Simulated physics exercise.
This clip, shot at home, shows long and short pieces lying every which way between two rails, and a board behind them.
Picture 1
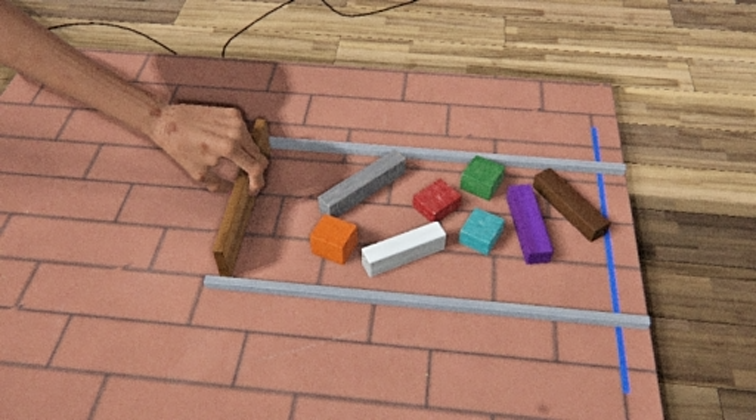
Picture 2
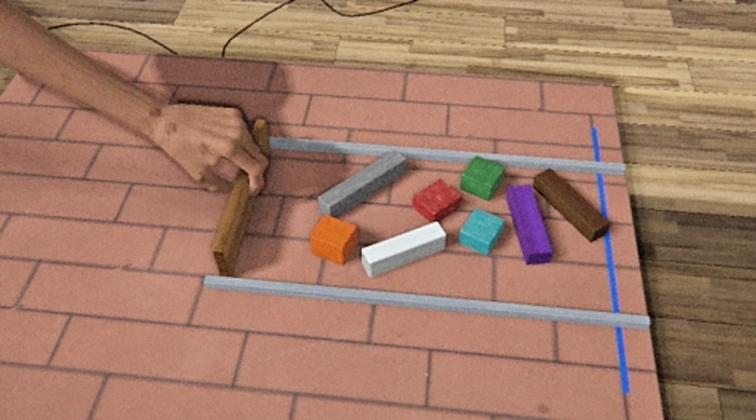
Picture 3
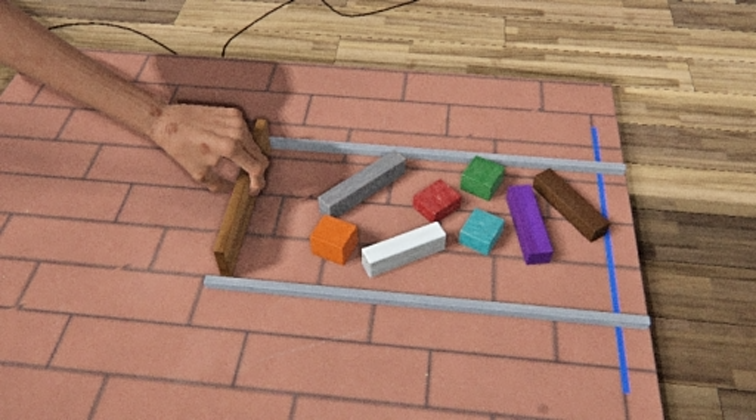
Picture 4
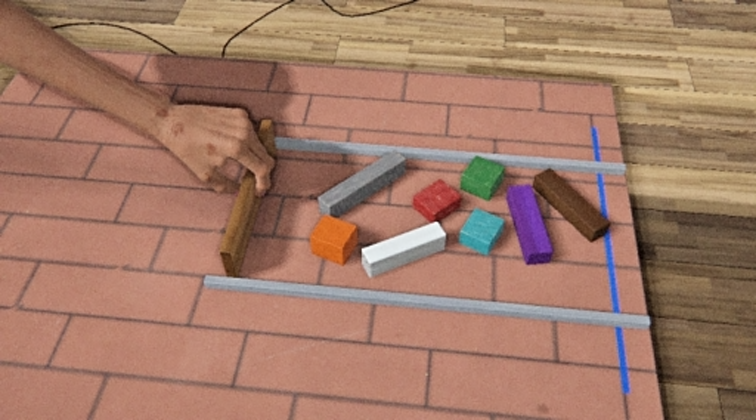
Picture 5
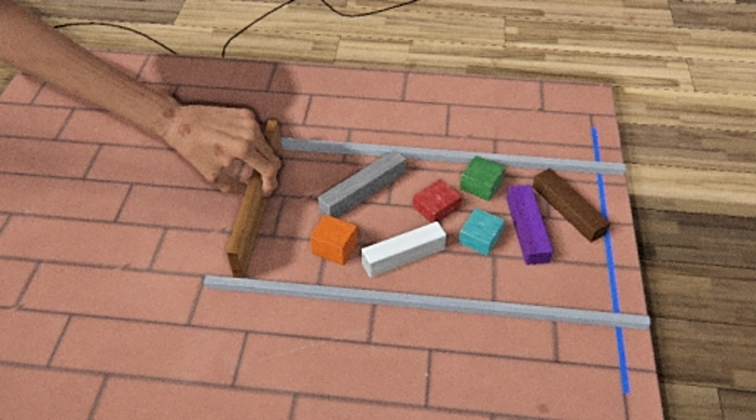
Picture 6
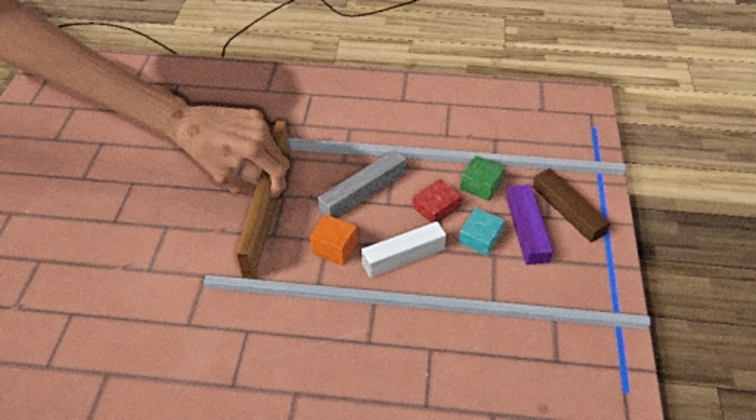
A wooden board, gripped from above by a hand, stays still at first behind a scatter of coloured blocks and sticks lying between two rails. The hand then slides it slightly to the right, toward the orange block and grey stick, while all the pieces stay where they are.
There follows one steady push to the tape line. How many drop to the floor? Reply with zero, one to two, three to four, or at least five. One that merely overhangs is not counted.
It comes to at least five.
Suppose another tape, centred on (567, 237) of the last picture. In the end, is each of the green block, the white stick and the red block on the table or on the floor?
Green block: Stays in place; white stick: Stays in place; red block: Stays in place.
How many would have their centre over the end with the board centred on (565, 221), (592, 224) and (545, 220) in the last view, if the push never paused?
First 2, next 3, last 1.
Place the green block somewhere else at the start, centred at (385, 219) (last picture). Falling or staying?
Result: It comes off.
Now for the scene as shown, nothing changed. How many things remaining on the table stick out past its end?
The tally is 1.
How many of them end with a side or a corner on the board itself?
It touches 2.
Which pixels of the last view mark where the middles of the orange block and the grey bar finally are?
About (634, 259), and the other about (615, 204).
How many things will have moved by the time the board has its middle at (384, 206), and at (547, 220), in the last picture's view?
The number moved is 3 and then 8.
A little later, none off yet; brown stick at rest near (570, 204); purple stick at rest near (529, 224); turquoise block at rest near (482, 232).
When it is over, the number that fall off is five or more; down, white stick, red block, green block, turquoise block, purple stick and brown stick.
